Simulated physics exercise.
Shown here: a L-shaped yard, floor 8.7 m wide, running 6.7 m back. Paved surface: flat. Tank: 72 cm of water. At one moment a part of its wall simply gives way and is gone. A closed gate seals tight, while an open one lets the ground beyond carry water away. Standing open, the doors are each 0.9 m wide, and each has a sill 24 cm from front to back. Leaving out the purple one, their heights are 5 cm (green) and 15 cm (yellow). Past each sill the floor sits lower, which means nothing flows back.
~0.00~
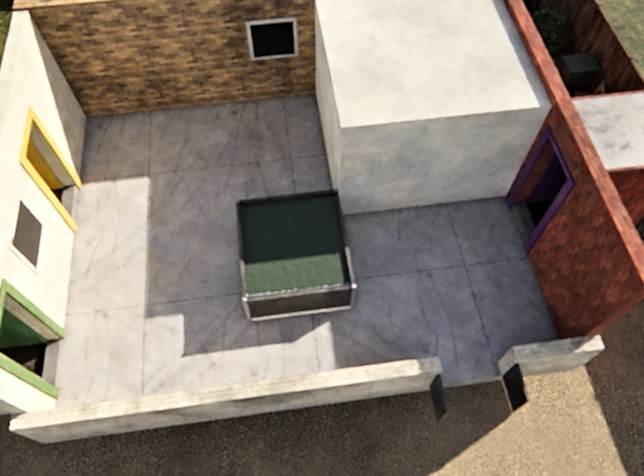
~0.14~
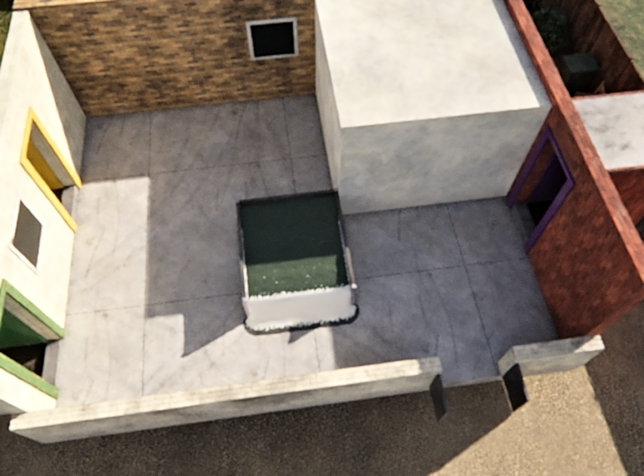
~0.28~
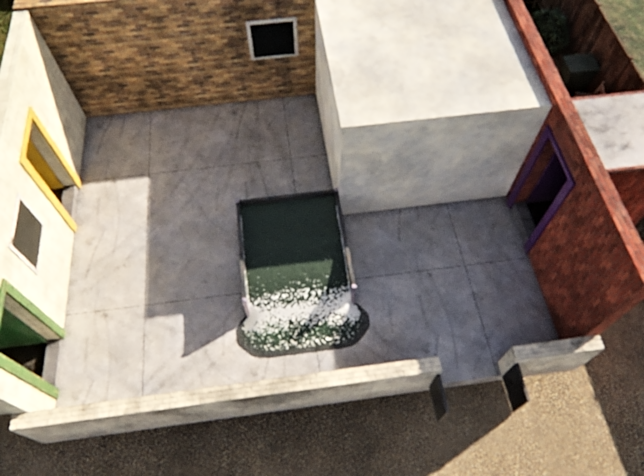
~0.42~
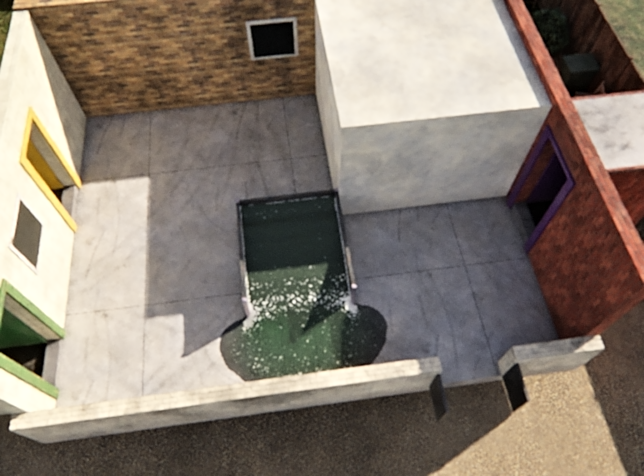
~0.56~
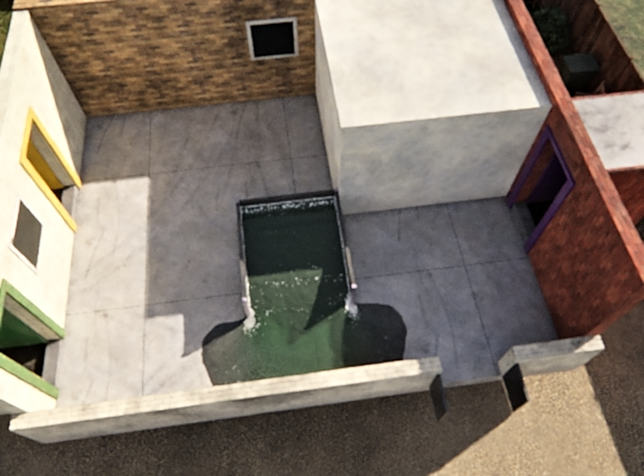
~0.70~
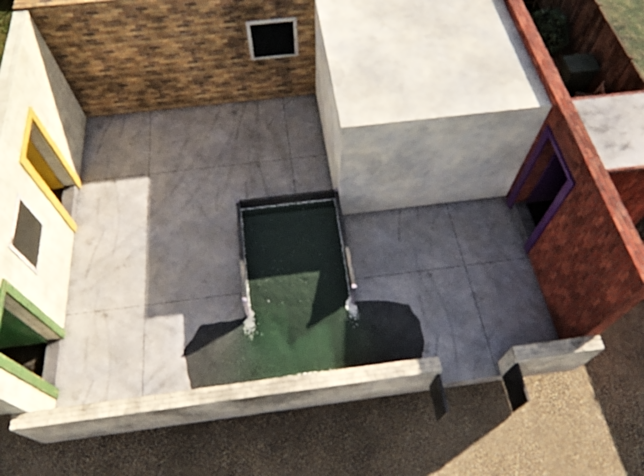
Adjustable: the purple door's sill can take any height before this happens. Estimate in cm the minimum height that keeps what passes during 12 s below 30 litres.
I would say 11 cm.
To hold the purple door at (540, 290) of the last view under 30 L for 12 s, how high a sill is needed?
It needs about 14.5 cm.
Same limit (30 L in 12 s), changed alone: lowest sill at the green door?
At green, roughly 19 cm.
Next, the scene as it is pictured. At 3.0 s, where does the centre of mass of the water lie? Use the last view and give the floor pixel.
Near (307, 322).
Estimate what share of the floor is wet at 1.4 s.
Roughly 15 percent.
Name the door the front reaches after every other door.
The yellow one.
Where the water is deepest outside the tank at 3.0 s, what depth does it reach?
It gets to close to 28 centimetres there.
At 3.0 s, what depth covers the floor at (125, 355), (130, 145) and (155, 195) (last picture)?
The depths come to about 6, 0 and 0 cm.
After 1.4 s water covers 15 % of the floor, deepest (50 cm) near (304, 377); it has not reached the purple door.
After 3.0 s water covers 45 % of the floor, deepest (28 cm) near (54, 422); 13 cm at the purple door, 0 litres in over its 22 cm sill.
After 12.0 s water covers 95 % of the floor, deepest (10 cm) near (505, 200); 7 cm at the purple door, 1 litre in over its 22 cm sill.
At the purple door as built, the water arrived by 2.7 s and peaked near 18 cm at 4.6 s.
With a sill of 10 cm, 38 litres would have come in within the 12 s; with 13.5 cm, 15 litres. So under 30 litres takes about 11 cm.
